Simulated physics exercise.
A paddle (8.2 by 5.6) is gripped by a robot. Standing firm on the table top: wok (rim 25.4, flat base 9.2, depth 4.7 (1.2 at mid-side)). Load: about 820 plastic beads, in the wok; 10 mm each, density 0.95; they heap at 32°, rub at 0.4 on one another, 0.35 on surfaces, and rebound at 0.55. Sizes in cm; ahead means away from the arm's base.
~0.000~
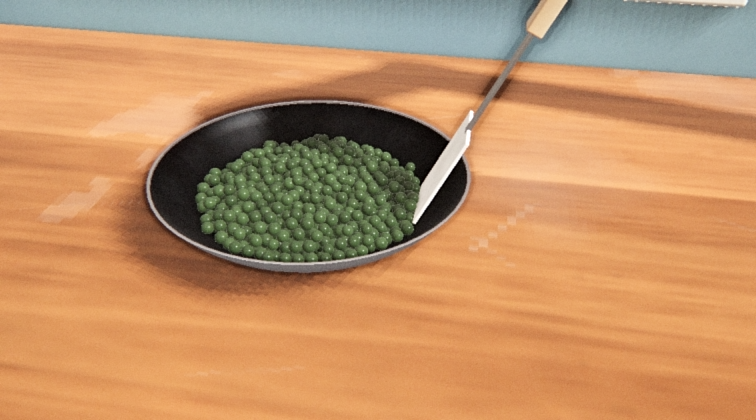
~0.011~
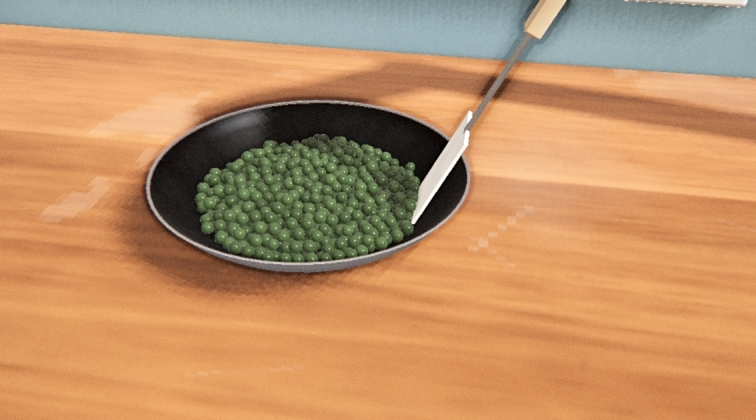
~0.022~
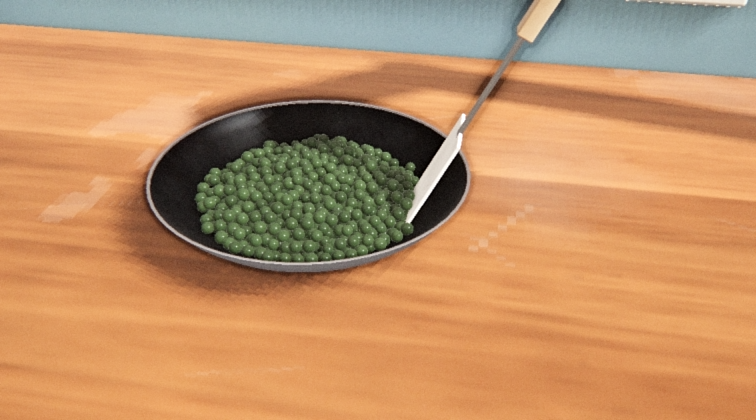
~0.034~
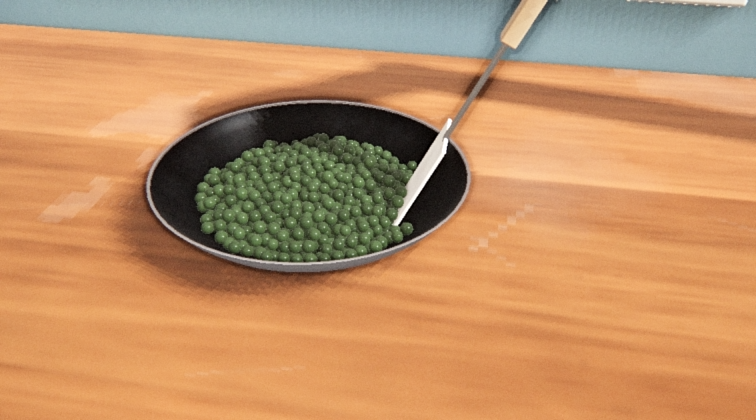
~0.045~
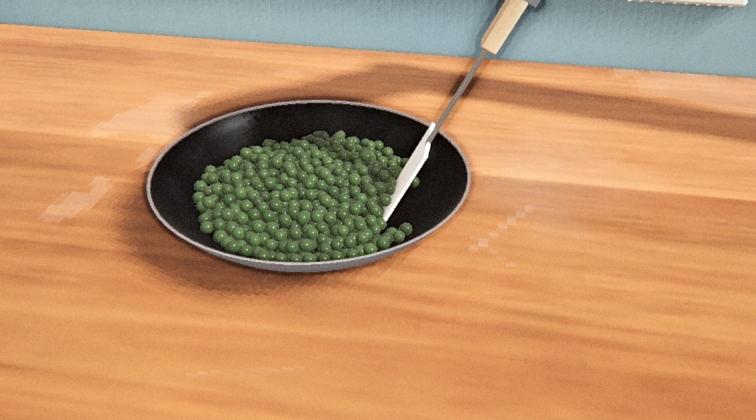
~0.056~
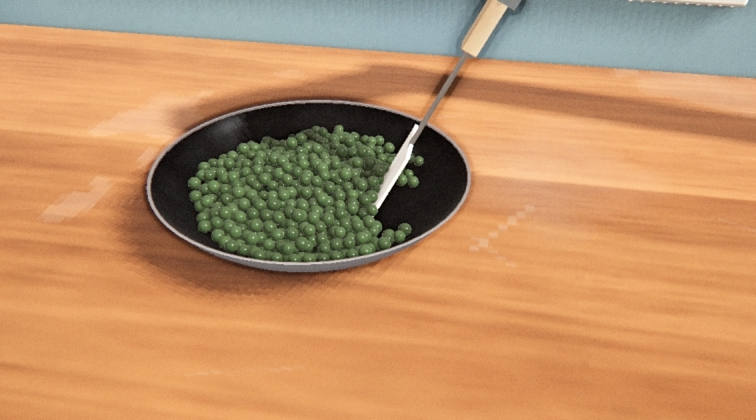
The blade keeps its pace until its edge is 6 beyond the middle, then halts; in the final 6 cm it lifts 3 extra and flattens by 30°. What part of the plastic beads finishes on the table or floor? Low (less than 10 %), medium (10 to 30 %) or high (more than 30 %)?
A medium share, 10 to 30 %, ends on the table or floor.
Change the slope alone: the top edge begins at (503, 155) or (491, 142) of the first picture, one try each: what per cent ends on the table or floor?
Some 10 and 15 per cent.
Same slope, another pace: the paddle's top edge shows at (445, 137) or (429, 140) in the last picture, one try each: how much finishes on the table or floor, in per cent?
Some 0 and 5 per cent.
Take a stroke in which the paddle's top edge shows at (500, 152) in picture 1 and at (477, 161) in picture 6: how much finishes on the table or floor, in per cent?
About 0 per cent.
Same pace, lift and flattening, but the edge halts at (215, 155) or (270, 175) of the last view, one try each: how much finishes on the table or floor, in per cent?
About 25 and 5 per cent.
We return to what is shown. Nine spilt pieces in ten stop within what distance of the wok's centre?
About 45 cm.
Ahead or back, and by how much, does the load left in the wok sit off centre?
Some 3.0 cm ahead.
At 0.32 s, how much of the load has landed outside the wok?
Some 10 per cent.
After 0.08 s, sloping 64°, highest piece 6 above the table; 821 in the wok.
After 0.11 s, sloping 54°, highest piece 7 above the table; 821 in the wok.
After 0.32 s, sloping 34°, highest piece 6 above the table; 709 in the wok, 90 on the table or floor, 22 on the blade or in flight.
After 1.37 s, sloping 34°, highest piece 5 above the table; 709 in the wok, 112 on the table or floor.
At rest, 709 in the wok, 112 on the table or floor. That is 14 % on the table or floor.
